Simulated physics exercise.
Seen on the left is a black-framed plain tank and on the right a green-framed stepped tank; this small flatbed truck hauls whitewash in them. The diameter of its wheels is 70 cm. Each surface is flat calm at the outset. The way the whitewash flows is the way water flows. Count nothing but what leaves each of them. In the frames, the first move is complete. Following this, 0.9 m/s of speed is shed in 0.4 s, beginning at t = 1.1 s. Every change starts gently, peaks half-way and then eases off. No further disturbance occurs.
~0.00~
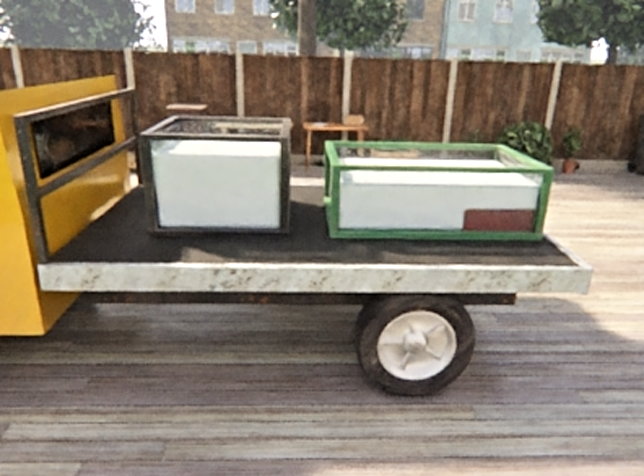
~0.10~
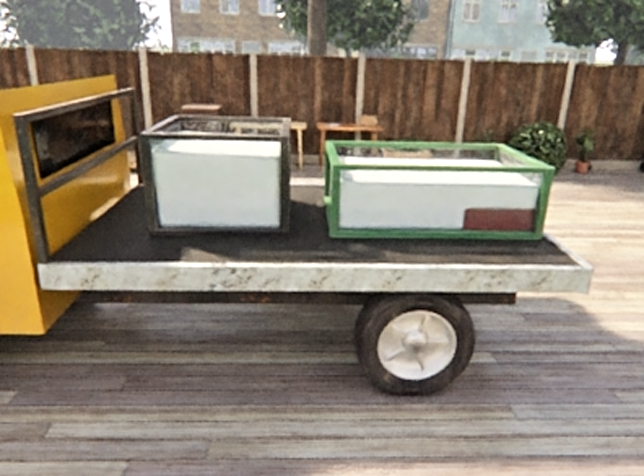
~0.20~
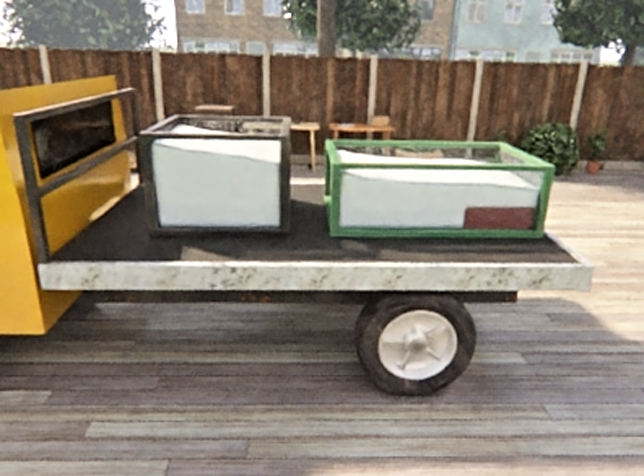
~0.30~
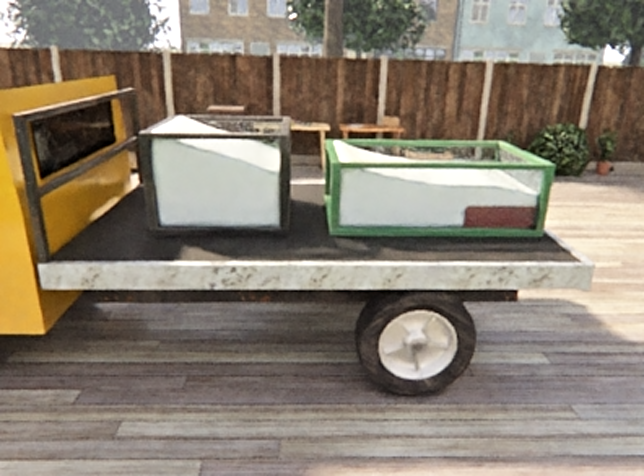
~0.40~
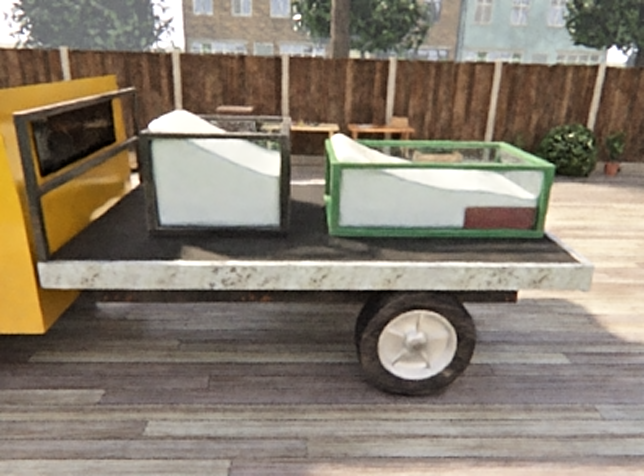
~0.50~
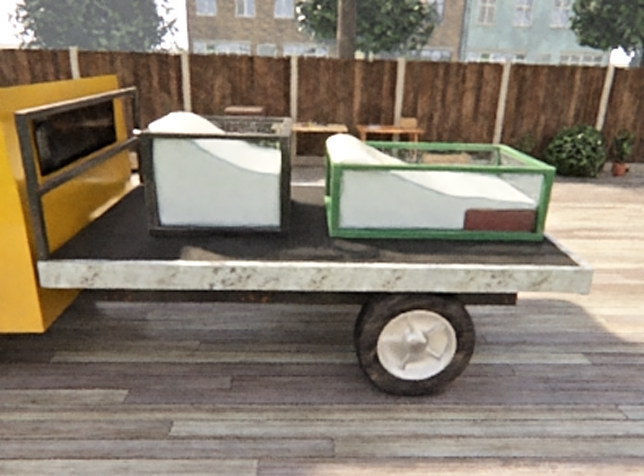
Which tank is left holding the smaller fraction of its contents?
The left one.
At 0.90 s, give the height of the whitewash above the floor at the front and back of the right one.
Approx. 32 cm front, approx. 20 cm back.
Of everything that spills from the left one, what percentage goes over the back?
Fraction of spill: Roughly 10%.
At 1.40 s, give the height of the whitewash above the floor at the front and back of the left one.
Front 68 cm and back 30 cm.
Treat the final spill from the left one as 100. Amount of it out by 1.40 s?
Near 10 in a hundred.
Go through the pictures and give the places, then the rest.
The first picture shows left tank, front level (168, 150), back level (268, 152); right tank, front level (351, 179), back level (524, 182); the front is on the left, levels are read along the near walls.
The second picture shows left tank, front level (168, 149), back level (268, 151); right tank, front level (351, 179), back level (524, 181).
The third picture shows left tank, front level (167, 142), back level (268, 157); right tank, back level (524, 183).
The fourth picture shows left tank, front level (166, 130), back level (268, 167); right tank, front level (351, 159), back level (523, 188).
The fifth picture shows left tank, front level (166, 124), back level (268, 171); right tank, front level (352, 150), back level (522, 193).
The sixth picture shows left tank, front level (167, 125), back level (269, 170); right tank, front level (353, 148), back level (522, 198).
By 0.90 s the left one has lost 1 per cent, over the front (front 37 cm, back 61 cm); the right one has lost 2 per cent, over the front (front 32 cm, back 19 cm).
By 1.40 s the left one has lost 1 per cent, over the front (front 68 cm, back 31 cm); the right one has lost 2 per cent, over the front, a little elsewhere (front 33 cm, back 44 cm).
By 2.00 s the left one has lost 8 per cent, over the front (front 32 cm, back 63 cm); the right one has lost 2 per cent, over the front, a little elsewhere (front 29 cm, back 21 cm).
By 4.49 s the left one has lost 10 per cent, over the front, a little elsewhere; the right one has lost 3 per cent, over the front and the back, a little elsewhere.
